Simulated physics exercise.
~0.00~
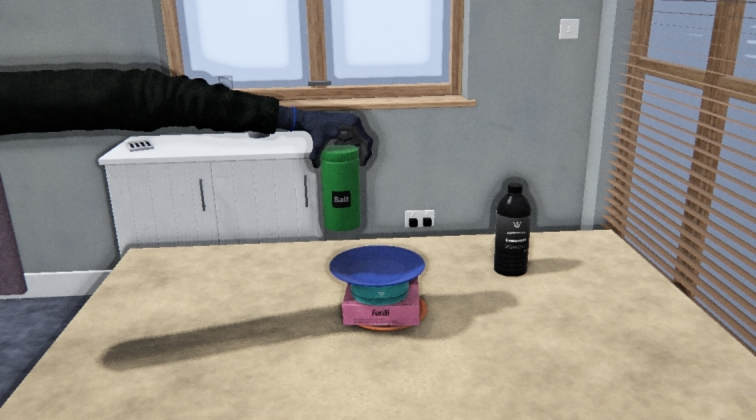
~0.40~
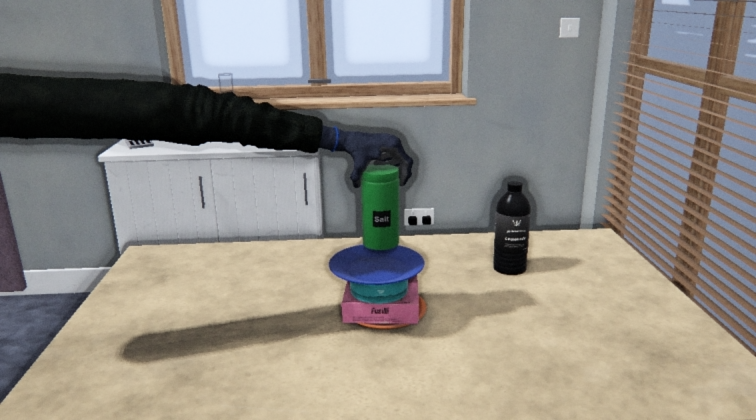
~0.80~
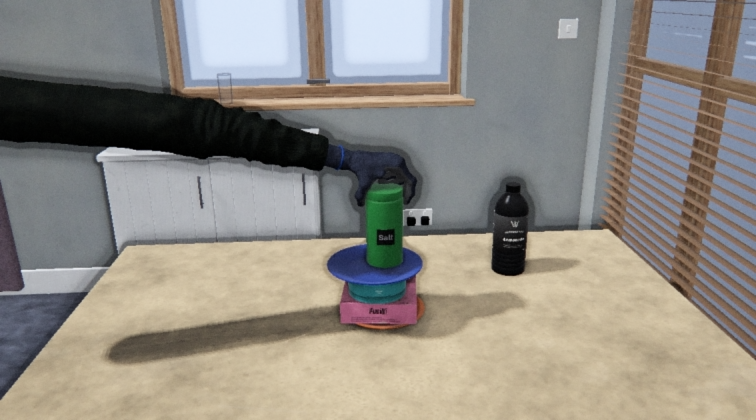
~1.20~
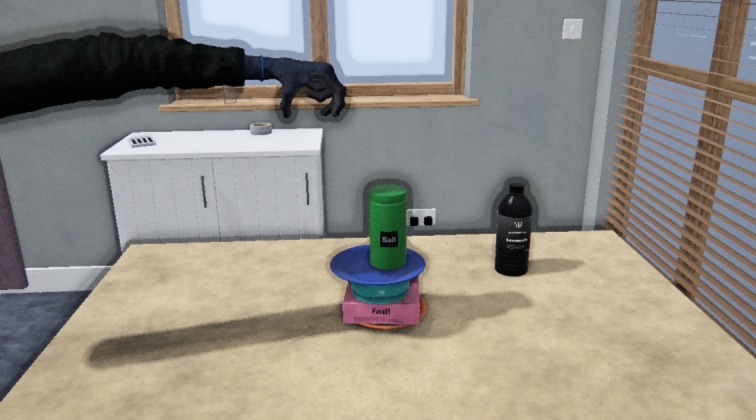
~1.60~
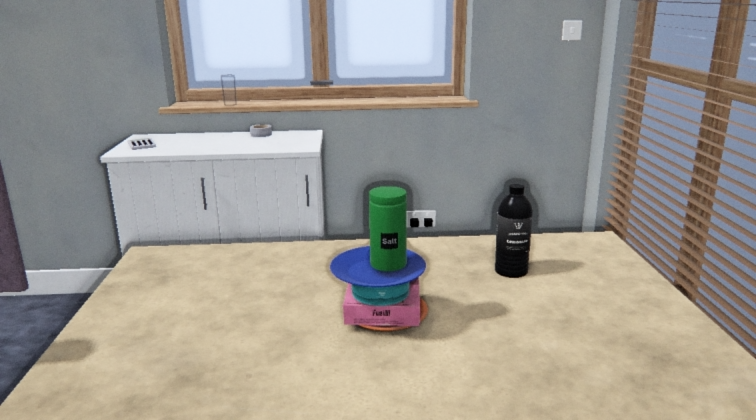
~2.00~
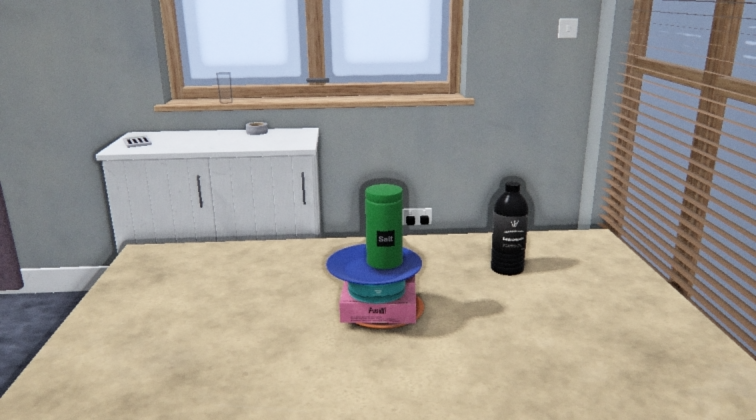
A gloved hand lowered a green jar onto a blue plate topping a small pile with a turquoise tub and a pink packet, then let go and drew away, and the pile stayed standing beside a black bottle on the table.
